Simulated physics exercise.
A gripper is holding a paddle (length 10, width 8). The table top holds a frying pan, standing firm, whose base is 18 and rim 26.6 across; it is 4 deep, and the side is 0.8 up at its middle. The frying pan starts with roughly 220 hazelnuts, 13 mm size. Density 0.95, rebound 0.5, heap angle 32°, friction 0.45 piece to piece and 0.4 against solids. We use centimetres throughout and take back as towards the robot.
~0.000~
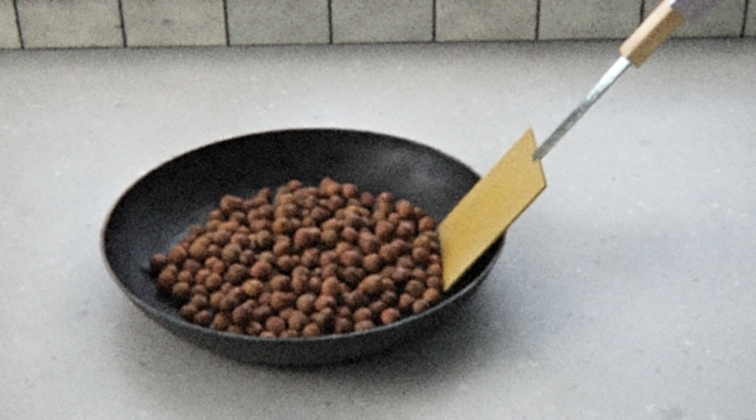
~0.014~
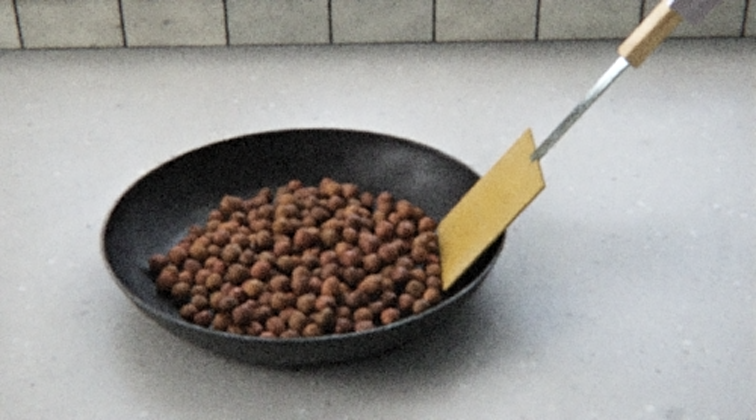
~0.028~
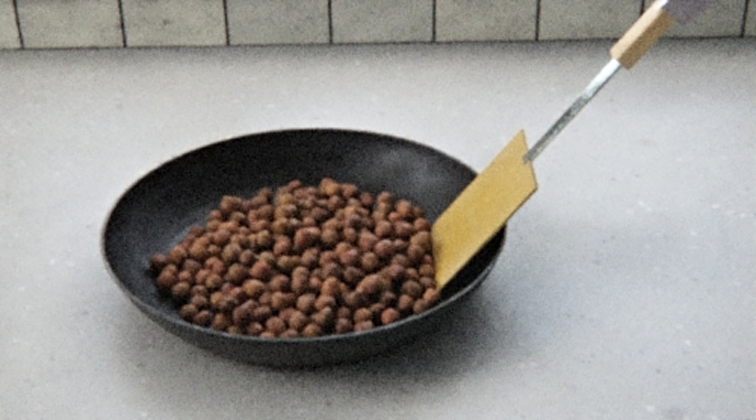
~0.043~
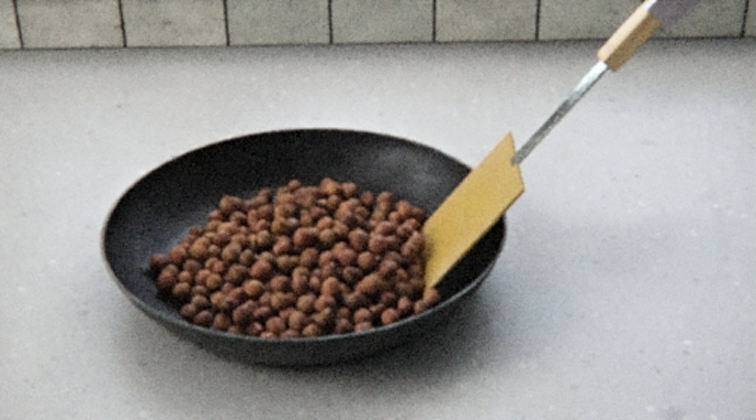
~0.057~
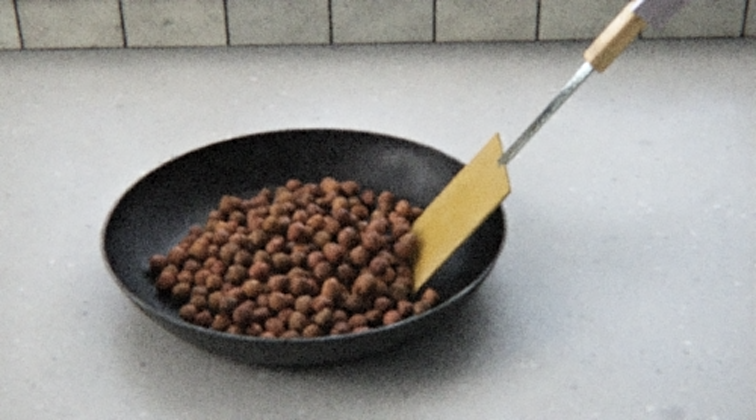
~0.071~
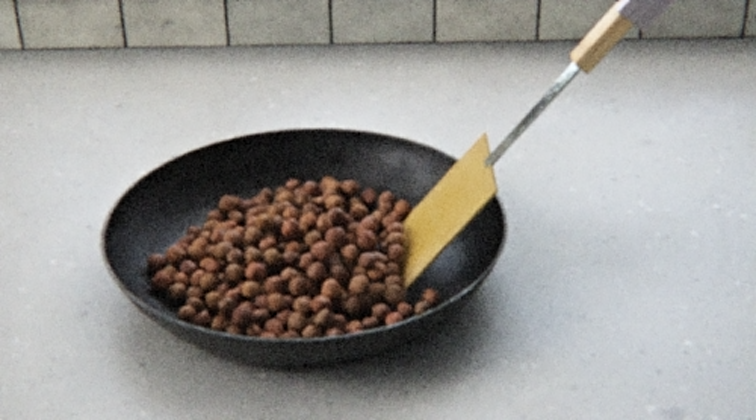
A yellow paddle slid slowly leftward into a heap of round brown nuts in a black frying pan, nudging the nearest ones together while the pan stayed still on the pale table top.
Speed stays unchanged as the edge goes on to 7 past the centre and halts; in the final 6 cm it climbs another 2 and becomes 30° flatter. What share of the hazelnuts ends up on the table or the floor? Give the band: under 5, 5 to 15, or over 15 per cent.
Under 5 per cent.
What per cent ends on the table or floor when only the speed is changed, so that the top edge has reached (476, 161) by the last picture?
About 0 percent.
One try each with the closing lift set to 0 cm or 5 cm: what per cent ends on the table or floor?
You'd get some 0 per cent with the first setting and some 5 per cent with the second.
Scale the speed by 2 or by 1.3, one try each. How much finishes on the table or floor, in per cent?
Try one about 5 %, try two about 0 %.
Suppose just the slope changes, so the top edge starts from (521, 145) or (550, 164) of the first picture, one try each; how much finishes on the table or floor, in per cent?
Around 0 per cent, then around 0 per cent.
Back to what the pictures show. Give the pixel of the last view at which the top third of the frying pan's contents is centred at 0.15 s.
I'd put it close to (275, 247) in the last picture.
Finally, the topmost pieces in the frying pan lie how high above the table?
Peak at rest, approximately 4.5 centimetres.
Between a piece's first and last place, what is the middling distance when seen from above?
Around 4 cm, measured level.
By 0.15 s, sloping 52°, highest piece 3 above the table; 215 in the frying pan.
By 0.23 s, sloping 40°, highest piece 4 above the table; 215 in the frying pan.
By 0.47 s, sloping 22°, highest piece 4 above the table; 215 in the frying pan.
By 1.52 s, sloping 22°, highest piece 4 above the table; 215 in the frying pan.
Final count, 215 in the frying pan. That is 0 % on the table or floor.
